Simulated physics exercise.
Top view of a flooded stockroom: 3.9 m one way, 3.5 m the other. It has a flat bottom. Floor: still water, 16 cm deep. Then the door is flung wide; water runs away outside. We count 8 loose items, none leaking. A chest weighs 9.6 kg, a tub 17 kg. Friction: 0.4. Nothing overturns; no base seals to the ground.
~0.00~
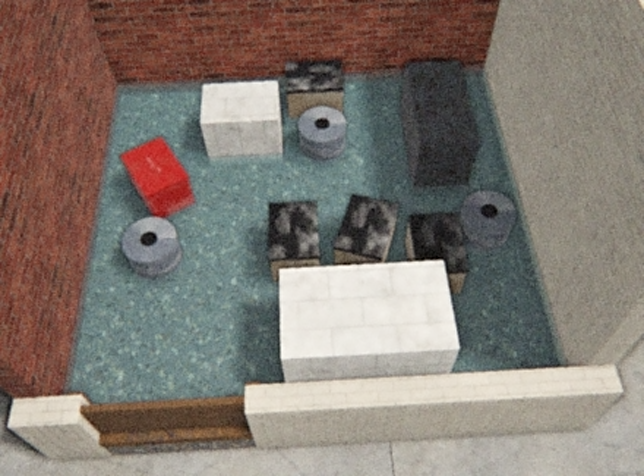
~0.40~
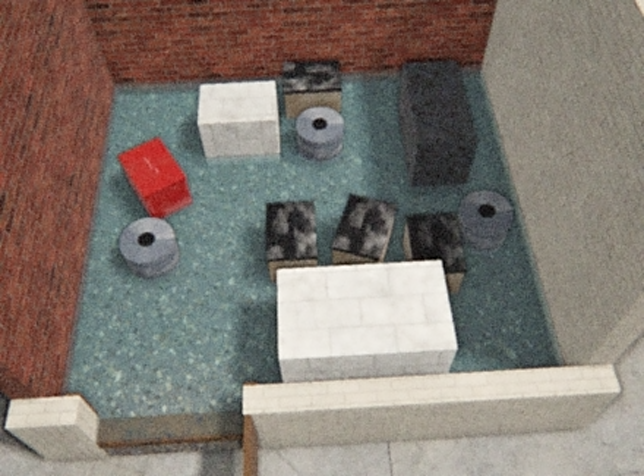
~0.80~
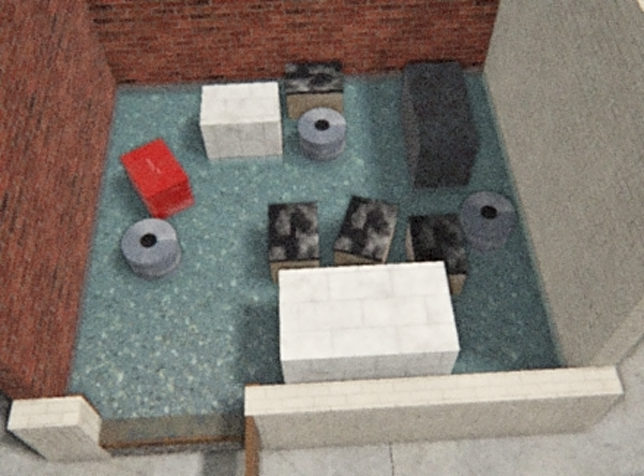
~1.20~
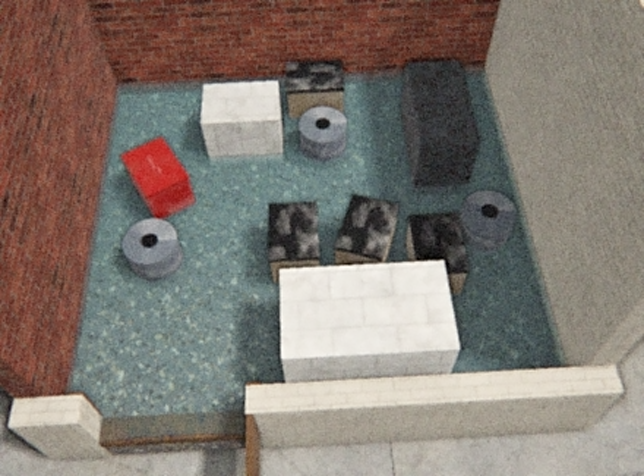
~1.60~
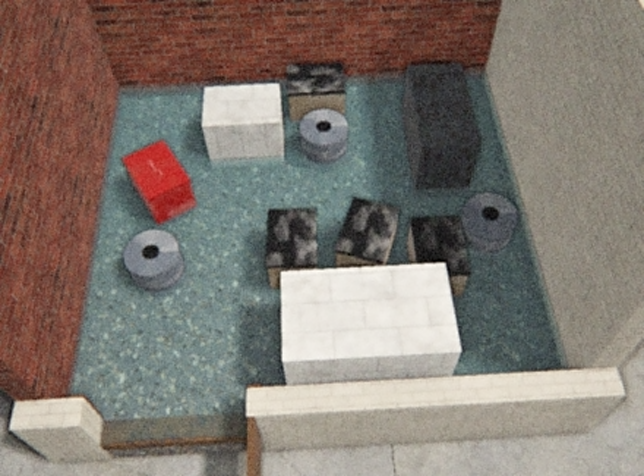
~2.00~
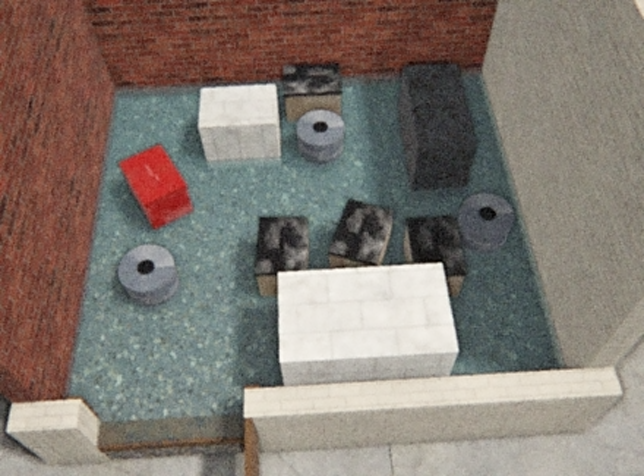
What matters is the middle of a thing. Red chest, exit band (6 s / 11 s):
Its exit comes right in the window.
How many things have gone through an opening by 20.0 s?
The answer is 5 at that time.
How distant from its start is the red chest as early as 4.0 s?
Shift by then: About 60 cm.
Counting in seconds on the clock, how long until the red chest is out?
9.5 s.
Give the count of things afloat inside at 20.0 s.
Count: 1.
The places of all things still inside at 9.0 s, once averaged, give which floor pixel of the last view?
They're centred close to (276, 255).
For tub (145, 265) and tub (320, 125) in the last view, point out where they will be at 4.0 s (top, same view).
Roughly (125, 361), then roughly (307, 151).
After 4.0 s the red chest is near (133, 225), 0.6 m from its start, afloat; 0 of 8 are out; 8 afloat.
After 9.0 s the red chest is near (130, 391), 2.0 m from its start, afloat; 3 of 8 are out; 4 afloat.
After 16.0 s the red chest has gone out (at 9.4 s); 5 of 8 are out; 1 afloat.
After 20.0 s the red chest has gone out (at 9.4 s); 5 of 8 are out; 1 afloat.
